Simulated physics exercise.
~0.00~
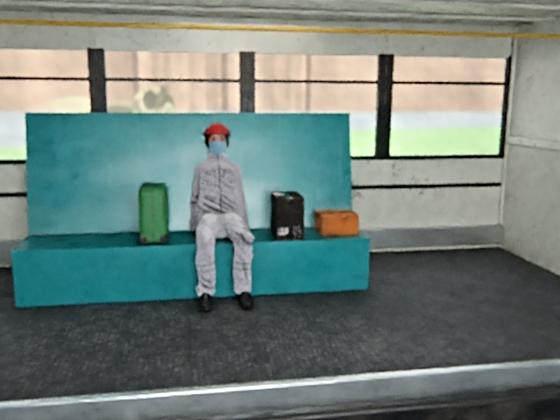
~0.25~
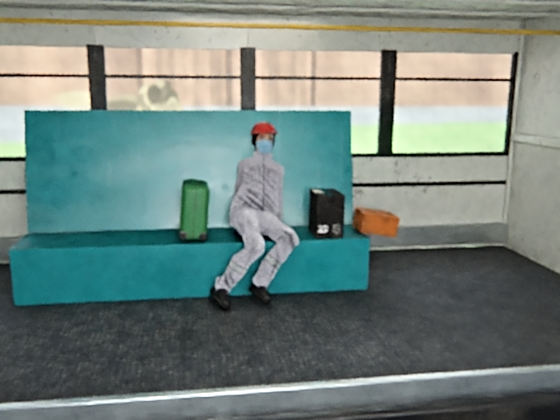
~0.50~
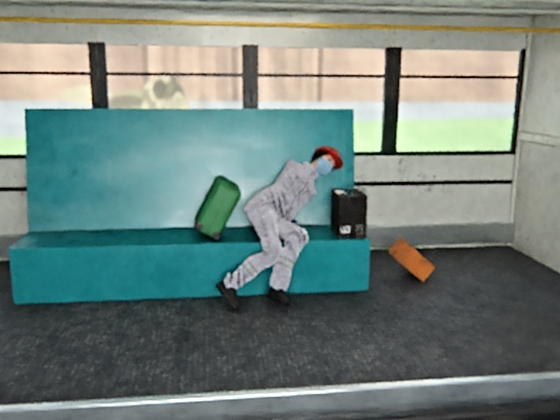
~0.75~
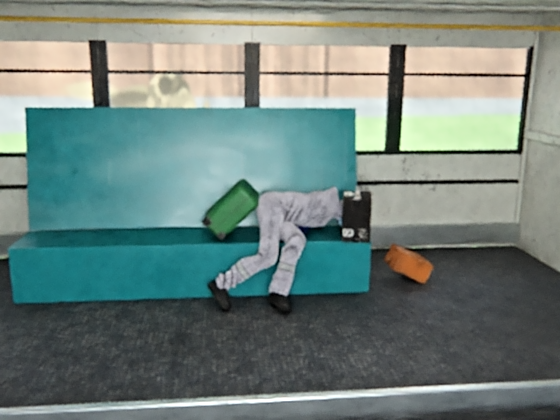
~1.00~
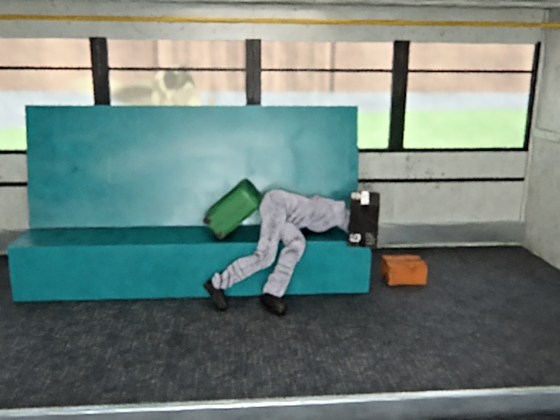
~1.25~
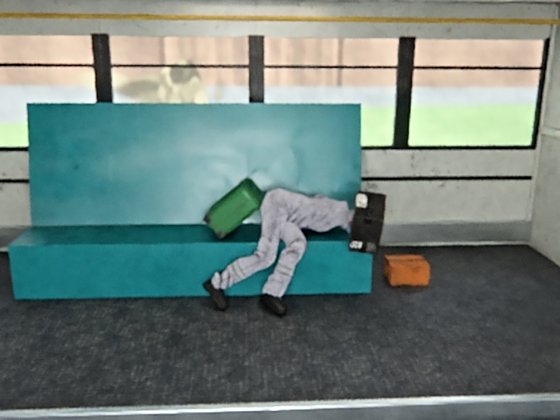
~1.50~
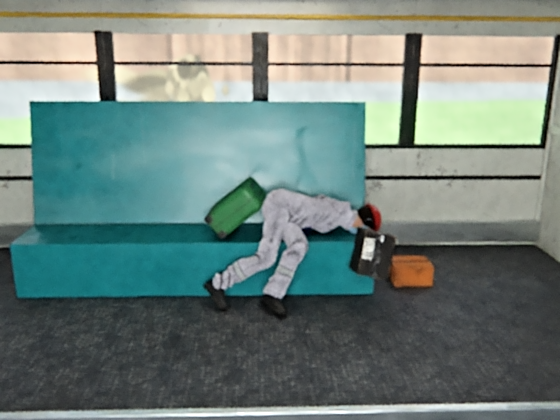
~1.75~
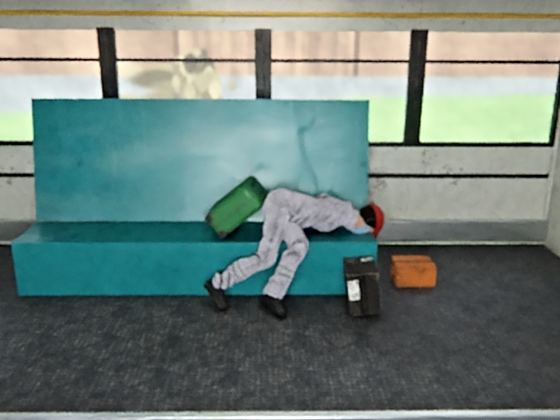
A passenger in pale grey clothes, a red cap and a blue face covering sits on a long teal bench inside a carriage, seen from the front, with windows behind. An upright green case stands to the left, and a black pack and an orange carton sit to the right. All slide right along the seat, and the carton tumbles off the end onto the floor. The passenger topples sideways toward the pack while the green case tips against the body. The pack then tilts over the edge and drops. Finally the passenger lies slumped with hips on the seat, the green case leaning behind.
